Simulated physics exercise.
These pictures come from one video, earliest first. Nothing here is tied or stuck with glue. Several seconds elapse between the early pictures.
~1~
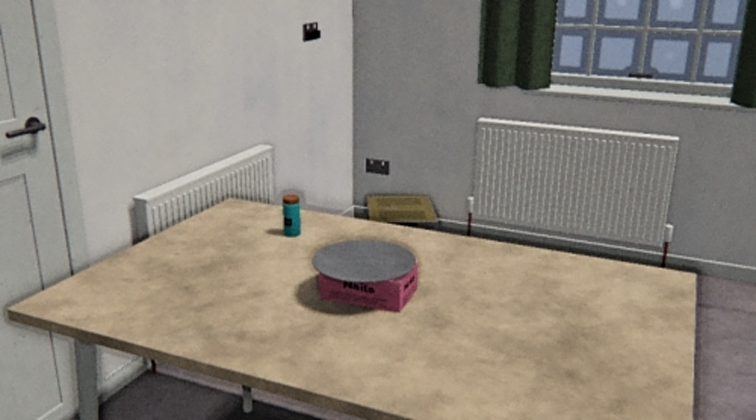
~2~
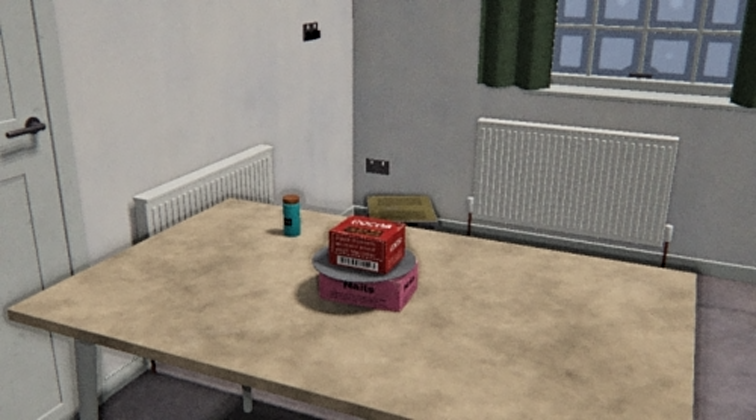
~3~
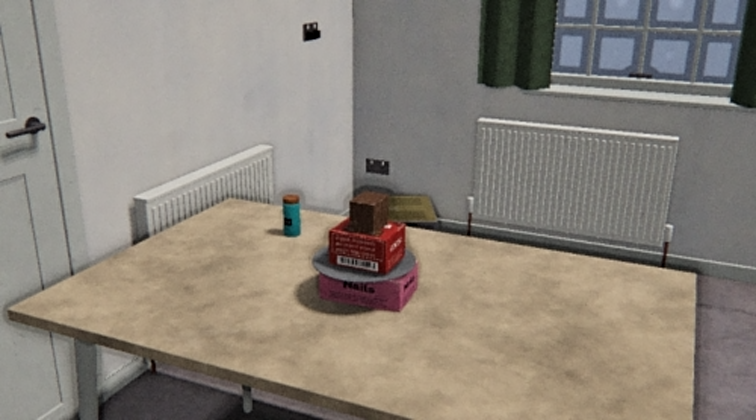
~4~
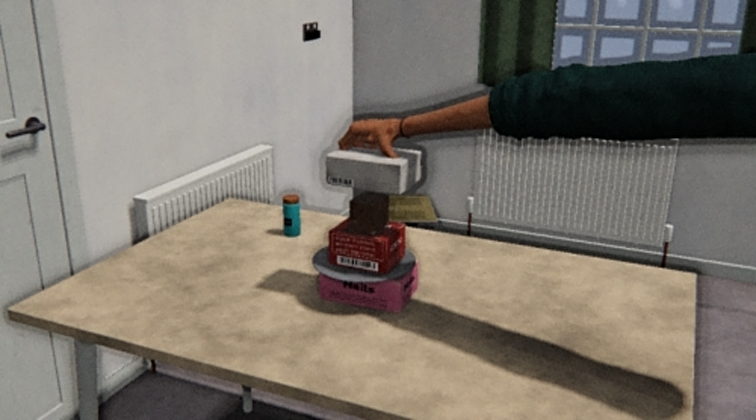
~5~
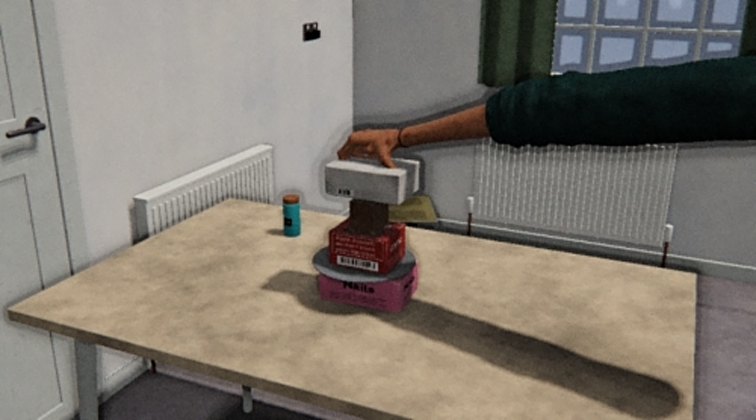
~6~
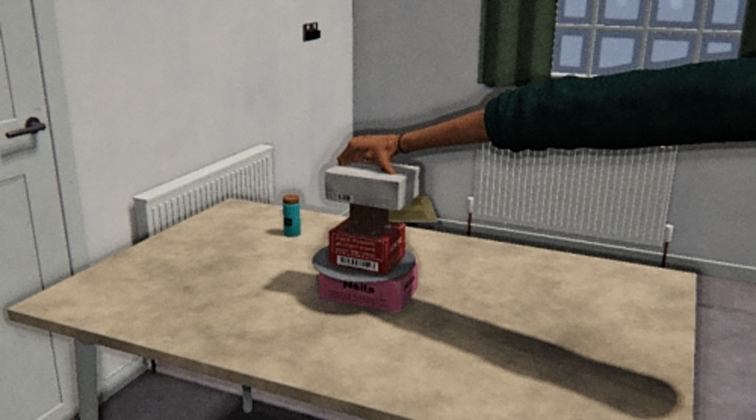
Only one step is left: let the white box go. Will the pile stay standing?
Firm.
Then, 0.40 s on from there, no change.
Then, 0.90 s on from there, white box resting near (372, 184).
In the end, all 6 unmoved. At the end, from the last picture's camera, white box near (372, 184). The pile holds.
